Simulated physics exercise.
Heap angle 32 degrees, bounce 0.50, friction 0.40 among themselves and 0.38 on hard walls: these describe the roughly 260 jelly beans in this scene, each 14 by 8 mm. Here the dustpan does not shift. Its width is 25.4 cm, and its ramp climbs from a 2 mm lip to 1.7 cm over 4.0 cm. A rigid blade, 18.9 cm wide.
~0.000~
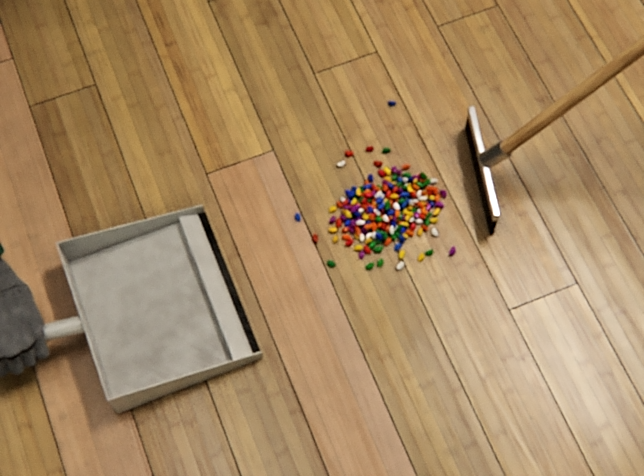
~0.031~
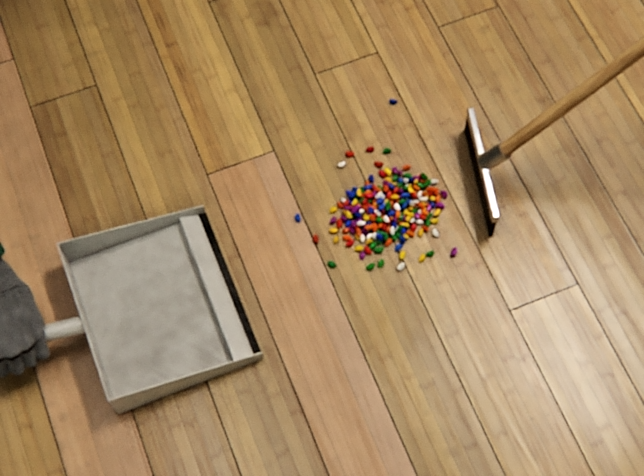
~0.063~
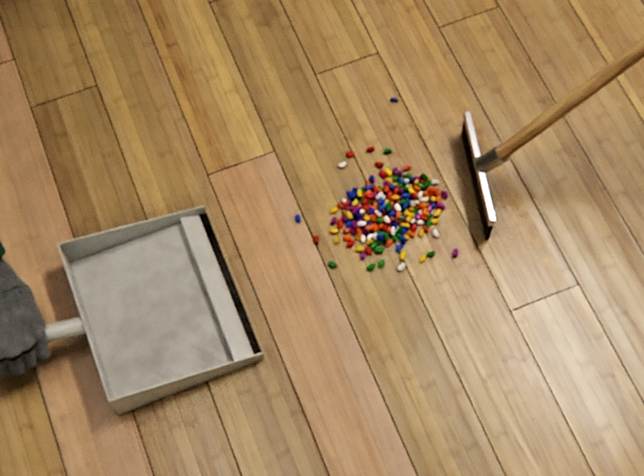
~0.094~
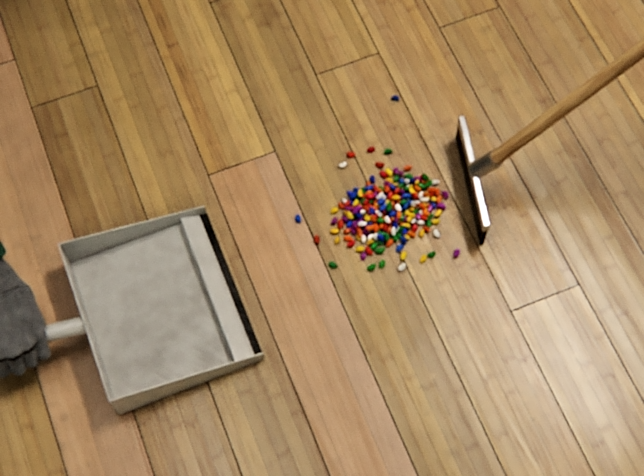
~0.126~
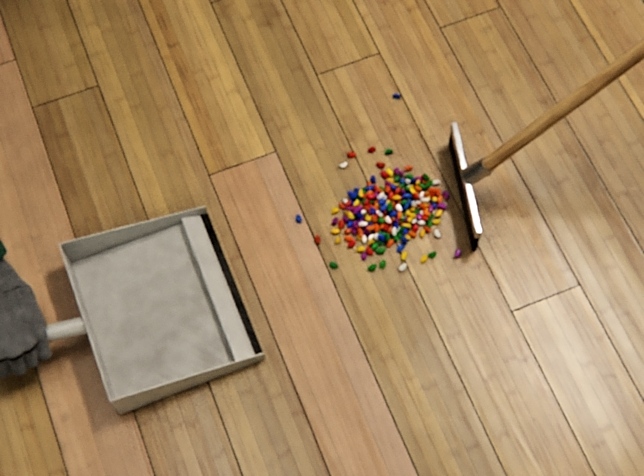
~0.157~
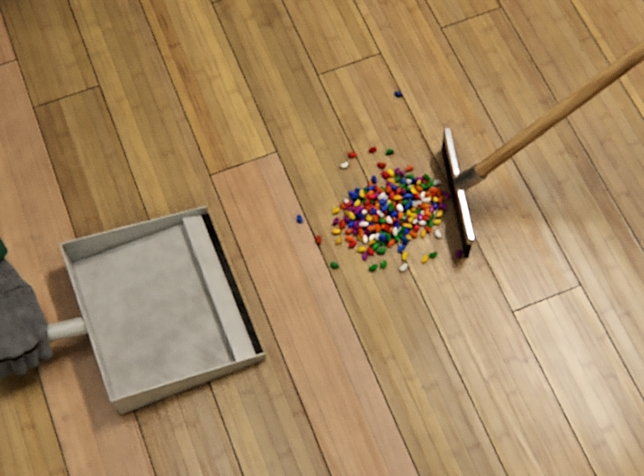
The clip opens on a wooden floor with a loose heap of colorful jelly beans between a gray dustpan, held by a gloved hand at left, and a wooden-handled blade at right. The blade slides left and slightly downward to the heap's right edge, while the dustpan and nearly all the beans stay still.
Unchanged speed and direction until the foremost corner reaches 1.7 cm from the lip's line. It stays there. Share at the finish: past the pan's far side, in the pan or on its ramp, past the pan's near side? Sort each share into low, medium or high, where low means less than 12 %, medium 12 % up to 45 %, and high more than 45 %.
Shares - far side: Low, pan: Low, near side: Low.
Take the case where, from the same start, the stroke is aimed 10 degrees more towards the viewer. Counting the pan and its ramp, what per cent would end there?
Under that change, roughly 0 in a hundred.
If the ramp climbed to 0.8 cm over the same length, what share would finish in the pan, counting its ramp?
Close to 5 per cent then.
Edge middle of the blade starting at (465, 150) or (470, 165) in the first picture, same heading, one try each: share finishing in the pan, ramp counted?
10 and 5 per cent, roughly.
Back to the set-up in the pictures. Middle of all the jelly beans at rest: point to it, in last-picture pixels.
My guess is close to (268, 249).
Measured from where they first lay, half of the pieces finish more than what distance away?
Around 18 centimetres.
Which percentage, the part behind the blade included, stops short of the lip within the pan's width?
That works out near 90 percent.
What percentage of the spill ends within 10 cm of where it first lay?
Around 35 percent.
Then, at 0.46 s, middle of the blade 21 cm from the lip; 0 % over the lip, far side 0 %, near side 0 %.
Then, at 0.67 s, middle of the blade 10 cm from the lip; 0 % over the lip, far side 0 %, near side 0 %.
Then, at 0.99 s, middle of the blade 4 cm from the lip; 0 % over the lip, far side 5 %, near side 5 %.
At rest (2.7 s), far side 5 %, pan 0 %, near side 5 %, in front of the lip or behind the blade 90 %.
